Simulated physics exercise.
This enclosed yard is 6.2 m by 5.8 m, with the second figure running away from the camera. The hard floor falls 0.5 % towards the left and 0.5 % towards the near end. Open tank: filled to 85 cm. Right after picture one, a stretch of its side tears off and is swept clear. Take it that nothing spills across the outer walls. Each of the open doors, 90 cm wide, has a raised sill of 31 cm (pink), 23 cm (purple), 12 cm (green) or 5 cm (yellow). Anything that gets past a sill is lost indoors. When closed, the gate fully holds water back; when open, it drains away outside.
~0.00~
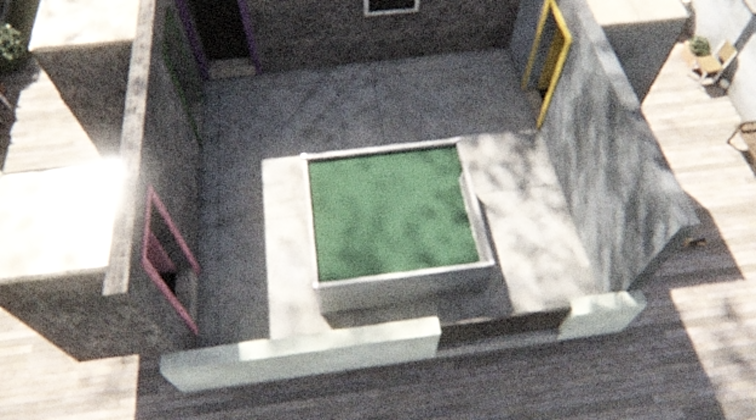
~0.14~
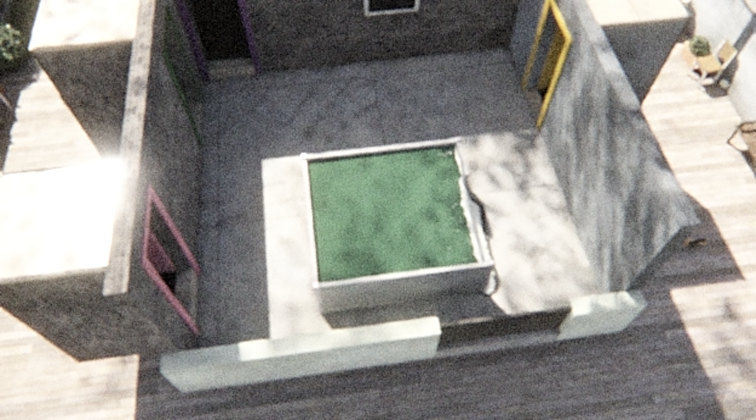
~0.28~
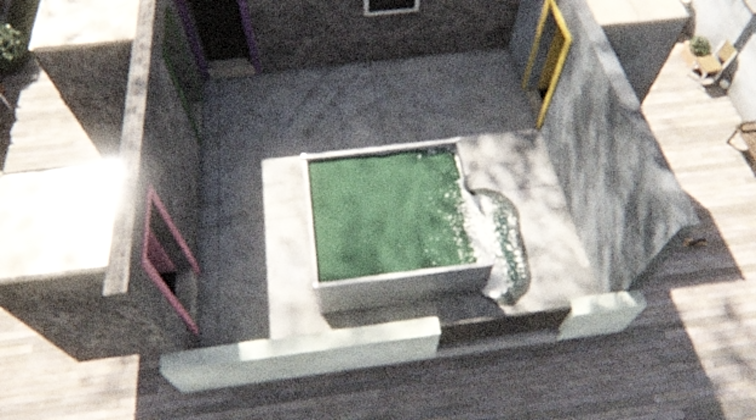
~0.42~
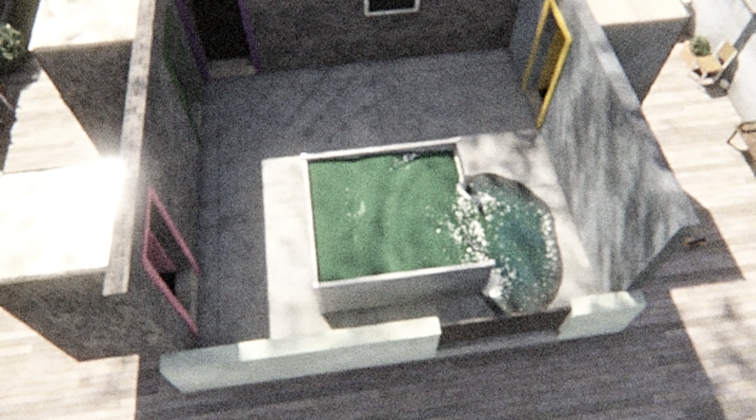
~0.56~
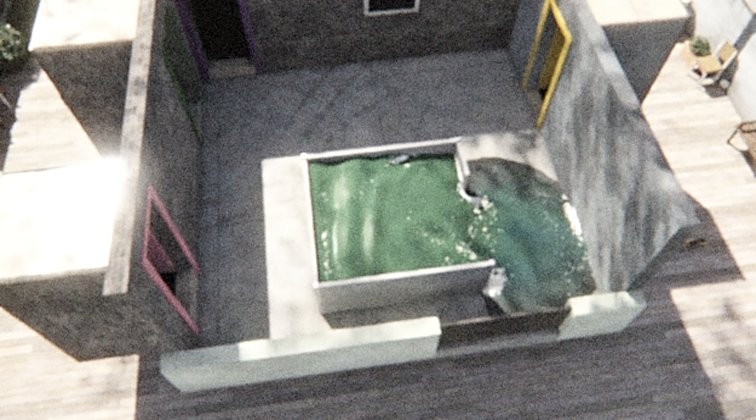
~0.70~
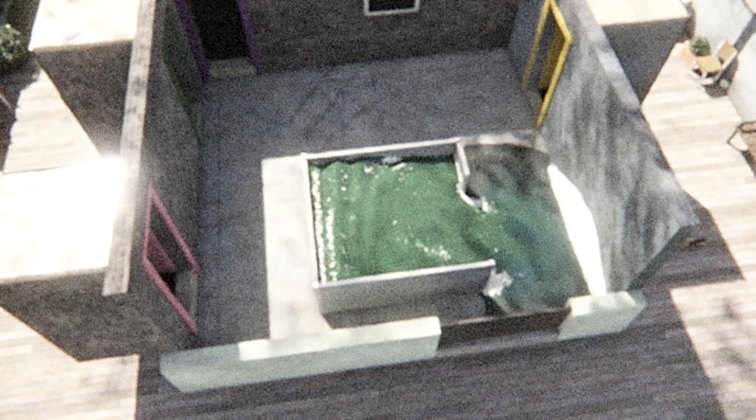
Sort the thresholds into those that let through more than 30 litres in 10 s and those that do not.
Sorted: Pink door does not; purple door does not; green door lets more through; yellow door lets more through.
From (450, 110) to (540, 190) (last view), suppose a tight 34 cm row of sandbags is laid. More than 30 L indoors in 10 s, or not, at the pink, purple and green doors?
At the pink door the limit is not reached, at the purple door it is not reached, and at the green door it is exceeded.
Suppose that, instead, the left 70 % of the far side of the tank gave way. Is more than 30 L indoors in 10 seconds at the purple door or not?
Purple: Exceeds.
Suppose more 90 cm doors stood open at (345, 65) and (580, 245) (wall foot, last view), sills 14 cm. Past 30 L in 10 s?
Door 1: Limit not reached; door 2: Limit broken.
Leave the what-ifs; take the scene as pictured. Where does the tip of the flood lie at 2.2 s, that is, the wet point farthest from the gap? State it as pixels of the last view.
(506, 49).
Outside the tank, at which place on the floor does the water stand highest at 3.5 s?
About (196, 368).
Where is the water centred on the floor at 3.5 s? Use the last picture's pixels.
Near (442, 212).
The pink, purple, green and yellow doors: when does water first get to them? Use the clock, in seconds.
Arrival times: Pink 3.2 seconds, purple 3.8 seconds, green 4.5 seconds, yellow 1.2 seconds.
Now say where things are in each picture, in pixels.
In the first frame, the open tank at (393, 210) is whole and still, 85 cm deep.
In the second frame, the front is at (486, 294), 0.9 m from the gap at (471, 237); 0.4 m2 of floor is under water; 85 cm left at the back of the open tank.
In the third frame, the front is at (485, 192), 1.1 m from the gap at (471, 238); 1.5 m2 of floor is under water; 85 cm left at the back of the open tank.
In the fourth frame, the front is at (542, 206), 1.5 m from the gap at (471, 239); 3.0 m2 of floor is under water; 85 cm left at the back of the open tank.
In the fifth frame, the front is at (562, 191), 2.0 m from the gap at (471, 239); 4.9 m2 of floor is under water; 83 cm left at the back of the open tank.
In the sixth frame, the front is at (550, 158), 2.4 m from the gap at (471, 239); 5.6 m2 of floor is under water; 74 cm left at the back of the open tank.
After 1.4 s water covers 20 % of the floor and is deepest (72 cm) near (603, 311); pink door not reached, purple door not reached, green door not reached, yellow door 9 cm at the sill, 0 L in.
After 2.2 s water covers 35 % of the floor and is deepest (58 cm) near (599, 301); pink door not reached, purple door not reached, green door not reached, yellow door 9 cm at the sill, 5 L in.
After 3.5 s water covers 65 % of the floor and is deepest (46 cm) near (196, 368); pink door 18 cm at the sill, 0 L in, purple door not reached, green door not reached, yellow door 10 cm at the sill, 20 L in.
After 6.0 s water covers 95 % of the floor and is deepest (28 cm) near (212, 86); pink door 16 cm at the sill, 0 L in, purple door 13 cm at the sill, 0 L in, green door 26 cm at the sill, 67 L in, yellow door 10 cm at the sill, 47 L in.
After 10.0 s water covers 100 % of the floor and is deepest (23 cm) near (209, 366); pink door 17 cm at the sill, 0 L in, purple door 17 cm at the sill, 2 L in, green door 18 cm at the sill, 193 L in, yellow door 13 cm at the sill, 125 L in.
